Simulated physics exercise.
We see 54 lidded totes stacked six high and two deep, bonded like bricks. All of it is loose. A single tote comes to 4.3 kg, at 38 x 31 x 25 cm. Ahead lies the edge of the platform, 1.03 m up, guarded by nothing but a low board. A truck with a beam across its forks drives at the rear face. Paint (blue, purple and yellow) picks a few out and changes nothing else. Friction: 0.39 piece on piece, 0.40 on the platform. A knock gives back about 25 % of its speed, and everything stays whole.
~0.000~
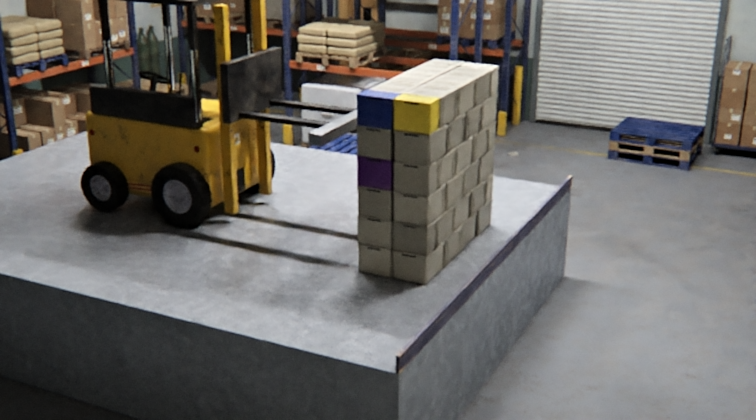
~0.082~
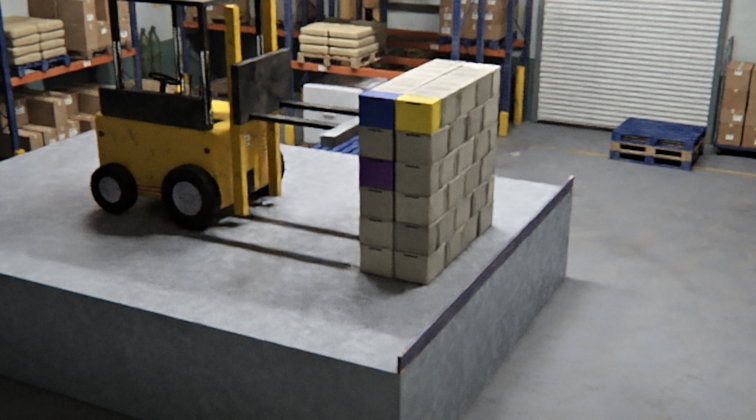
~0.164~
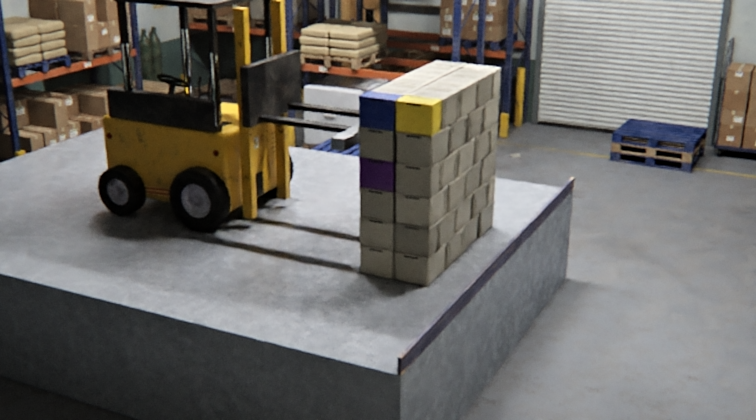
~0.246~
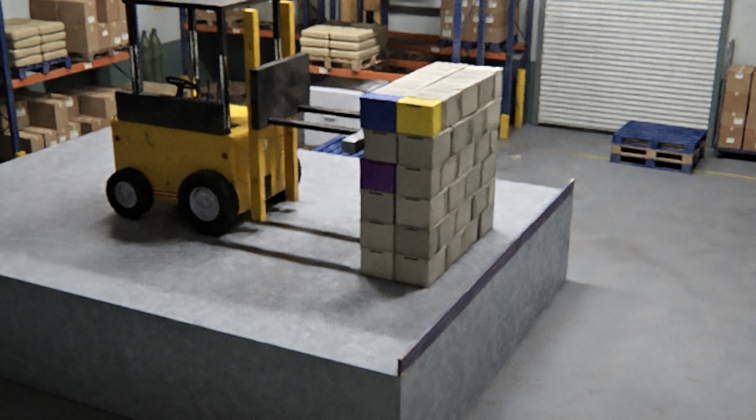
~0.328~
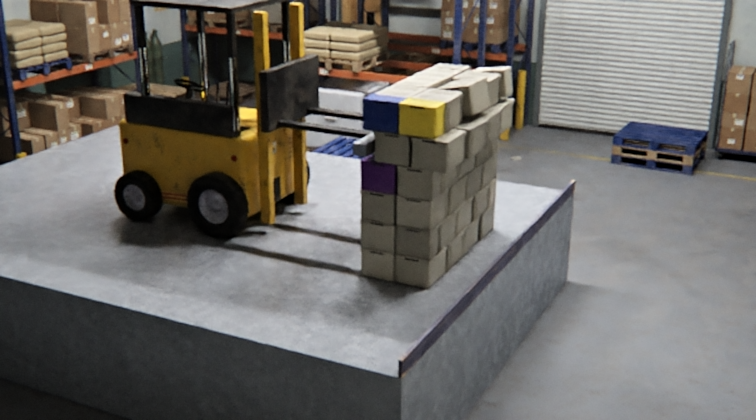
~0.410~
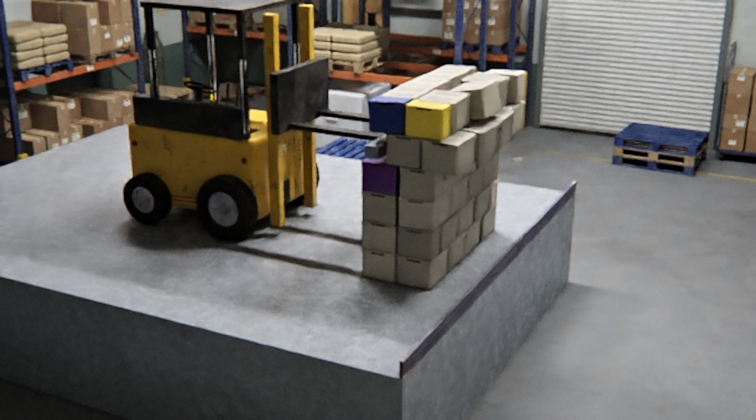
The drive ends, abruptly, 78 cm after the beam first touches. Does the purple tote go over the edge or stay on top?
The purple tote is still on top.
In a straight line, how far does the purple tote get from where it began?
Roughly 5 cm away.
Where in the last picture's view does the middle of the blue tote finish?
Near (389, 285).
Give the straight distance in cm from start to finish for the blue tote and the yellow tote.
Moved: Blue 140, yellow 430.
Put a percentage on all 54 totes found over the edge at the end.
Near 45 per cent.
After 0.68 s, none of the 54 totes over the edge, 33 disturbed; purple tote unmoved; blue tote leaning 40°.
After 1.06 s, 5 of the 54 totes over the edge; purple tote unmoved; blue tote leaning 48°, 40 cm lower.
After 1.50 s, 18 of the 54 totes over the edge; purple tote shifted 35 mm; yellow tote on its side.
After 2.24 s, 23 of the 54 totes over the edge; purple tote shifted 37 mm; yellow tote upside down.
By the end (3.6 s), 25 of the 54 totes over the edge; purple tote shifted 38 mm; yellow tote on its side; blue tote 1.27 m lower. As the last picture would show them, middles, purple tote near (379, 175).
